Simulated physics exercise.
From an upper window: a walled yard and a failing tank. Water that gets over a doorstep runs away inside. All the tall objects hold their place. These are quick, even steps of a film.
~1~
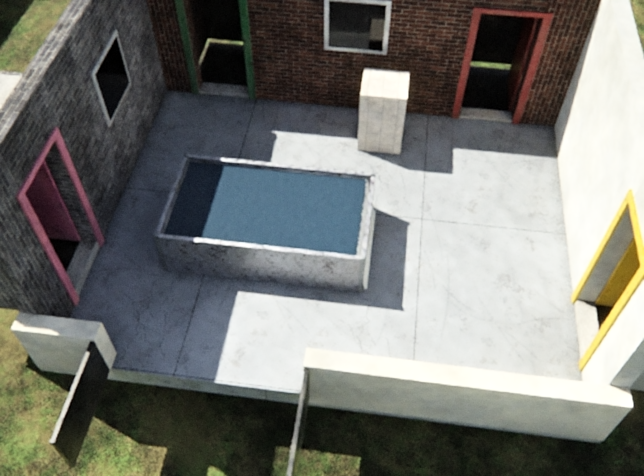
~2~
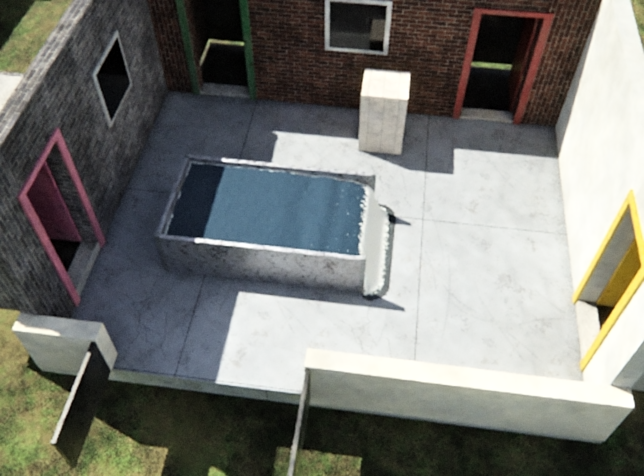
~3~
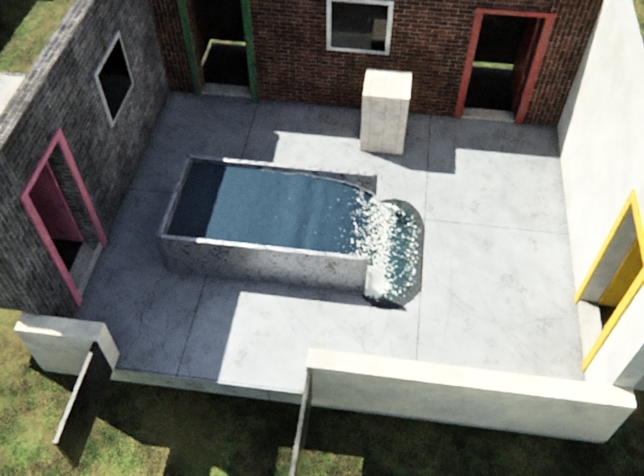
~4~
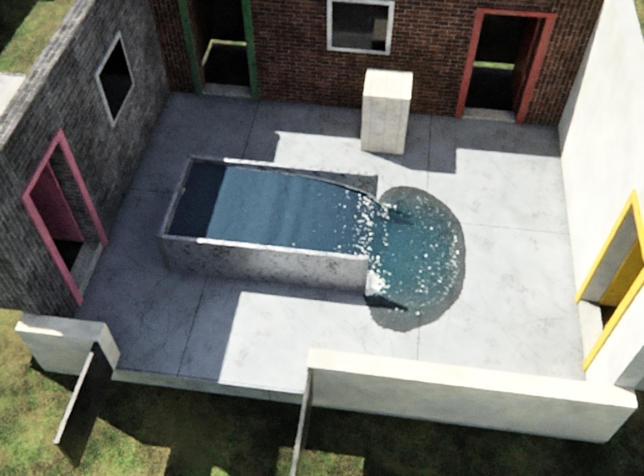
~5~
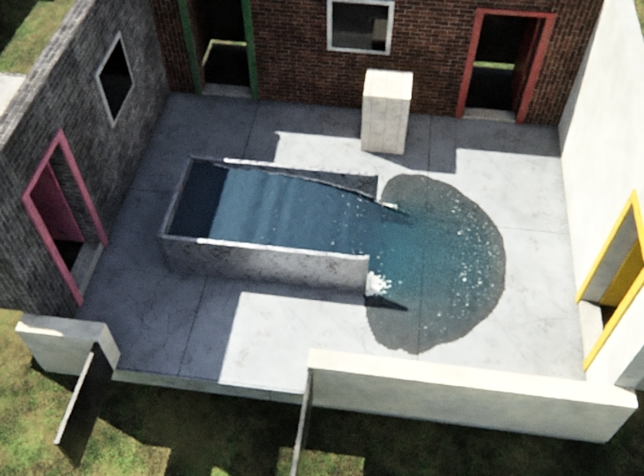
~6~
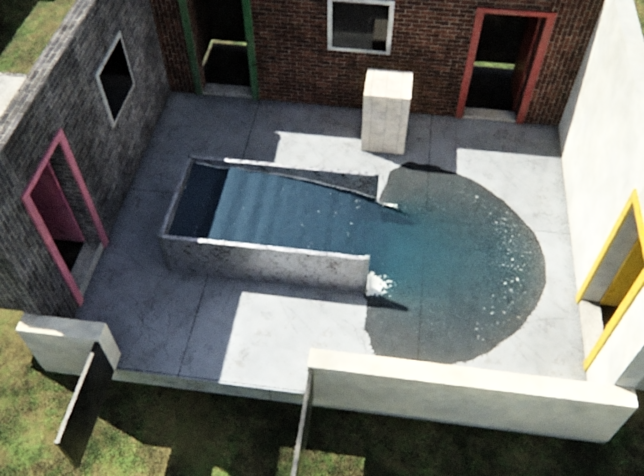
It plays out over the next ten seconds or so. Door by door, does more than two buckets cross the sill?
In the end: The green door holds within the limit; the pink door holds within the limit; the yellow door floods; the red door floods.
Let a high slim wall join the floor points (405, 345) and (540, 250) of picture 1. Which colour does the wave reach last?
The door marked pink.
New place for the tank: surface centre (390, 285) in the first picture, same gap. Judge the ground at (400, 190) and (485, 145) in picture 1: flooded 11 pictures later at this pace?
As listed: No water, covered.
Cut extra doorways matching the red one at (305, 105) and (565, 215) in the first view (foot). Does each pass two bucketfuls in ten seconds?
In turn: Holds, lets more in.
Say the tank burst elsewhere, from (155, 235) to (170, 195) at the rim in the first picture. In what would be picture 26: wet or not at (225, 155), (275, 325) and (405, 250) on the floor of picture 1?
One after the other: Under water, wet, free of water.
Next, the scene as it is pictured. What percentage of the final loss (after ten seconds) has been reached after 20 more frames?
About 40 per cent.
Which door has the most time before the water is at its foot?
It is the pink one.
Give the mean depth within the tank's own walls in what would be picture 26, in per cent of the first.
Near 24 in a hundred.
A moment on, water covers 35 % of the floor; the green door not reached, the pink door not reached, the yellow door under two buckets in, the red door not reached.
Next, water covers 40 % of the floor; the green door not reached, the pink door not reached, the yellow door over two buckets in, the red door wet at the sill, nothing in.
Then, water covers 45 % of the floor; the green door not reached, the pink door not reached, the yellow door far over two buckets in, the red door over two buckets in.
Later, water covers 80 % of the floor; the green door wet at the sill, nothing in, the pink door not reached, the yellow door far over two buckets in, the red door far over two buckets in.
In the end, water covers 95 % of the floor; the green door wet at the sill, nothing in, the pink door wet at the sill, nothing in, the yellow door far over two buckets in, the red door far over two buckets in.
